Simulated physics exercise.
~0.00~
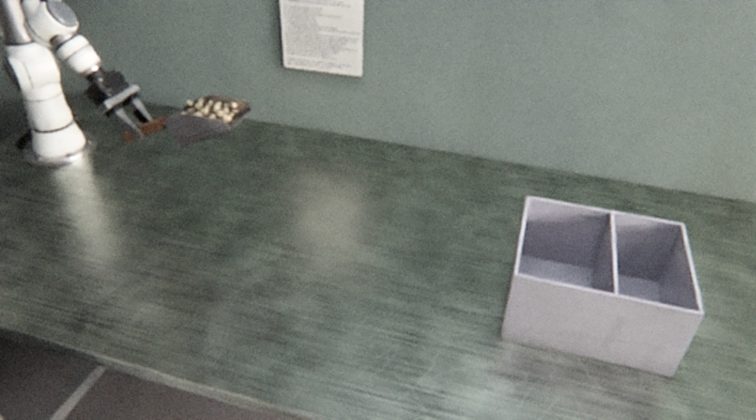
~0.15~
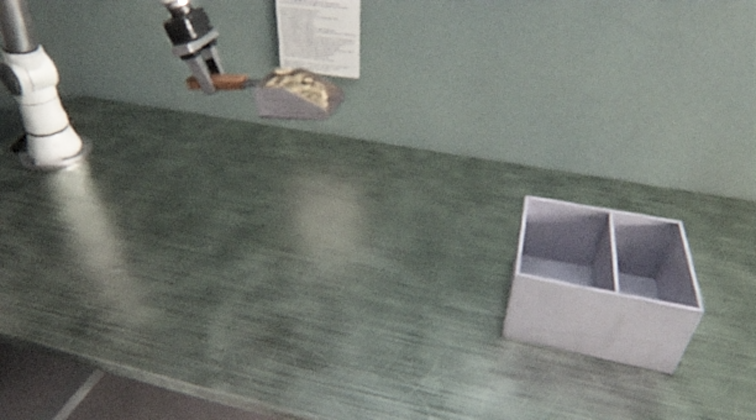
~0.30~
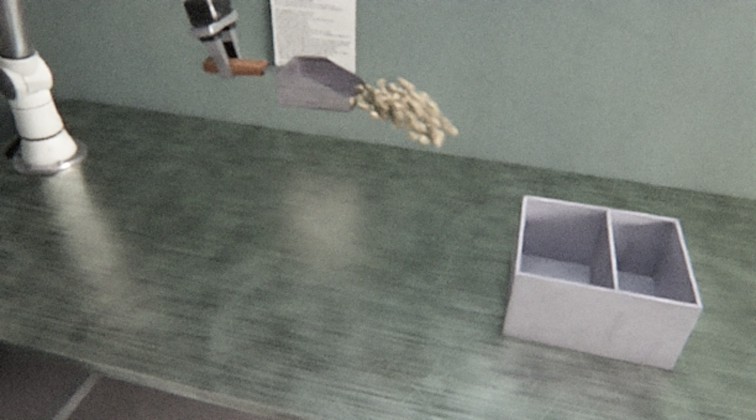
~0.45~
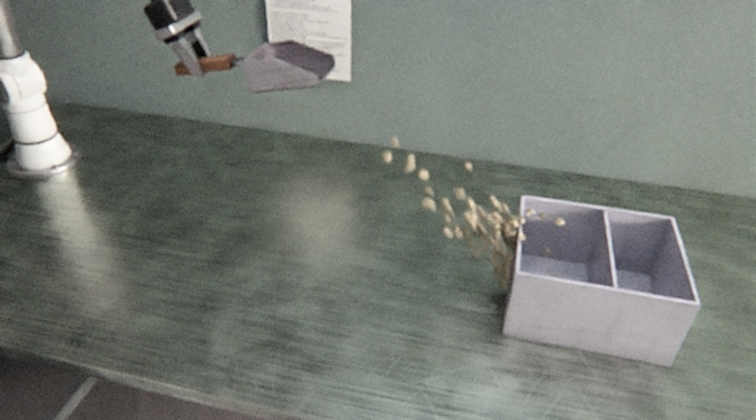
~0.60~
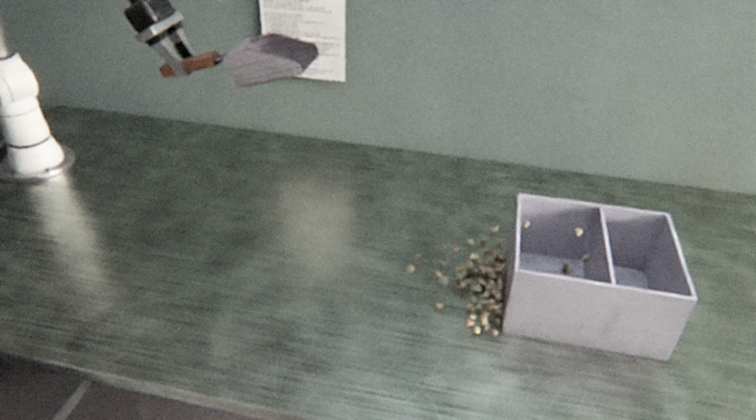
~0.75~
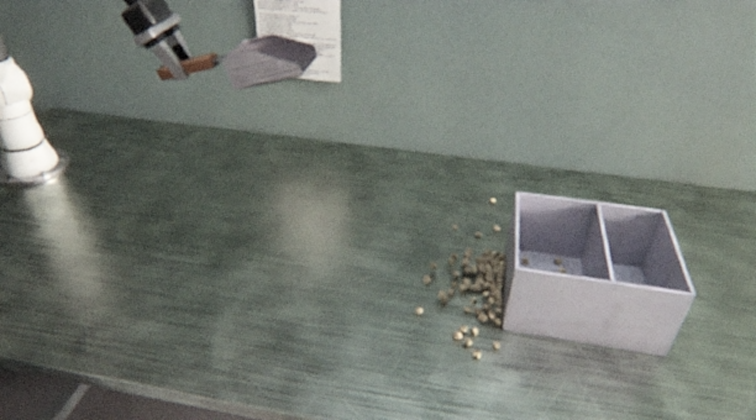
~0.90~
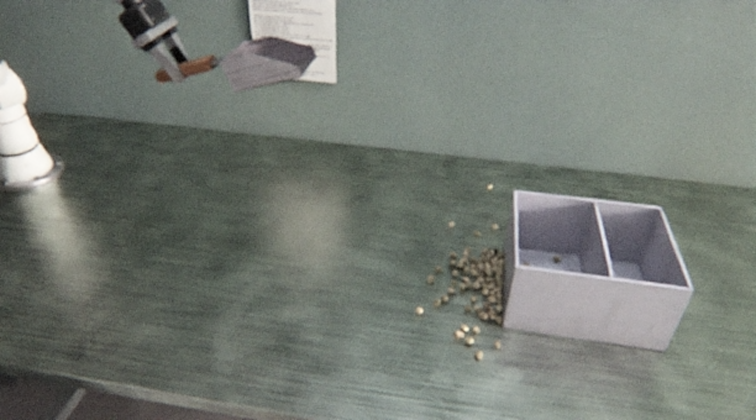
Robot arm flinging pebbles from a scoop toward a grey divided bin, most landing in a pile just left of it.
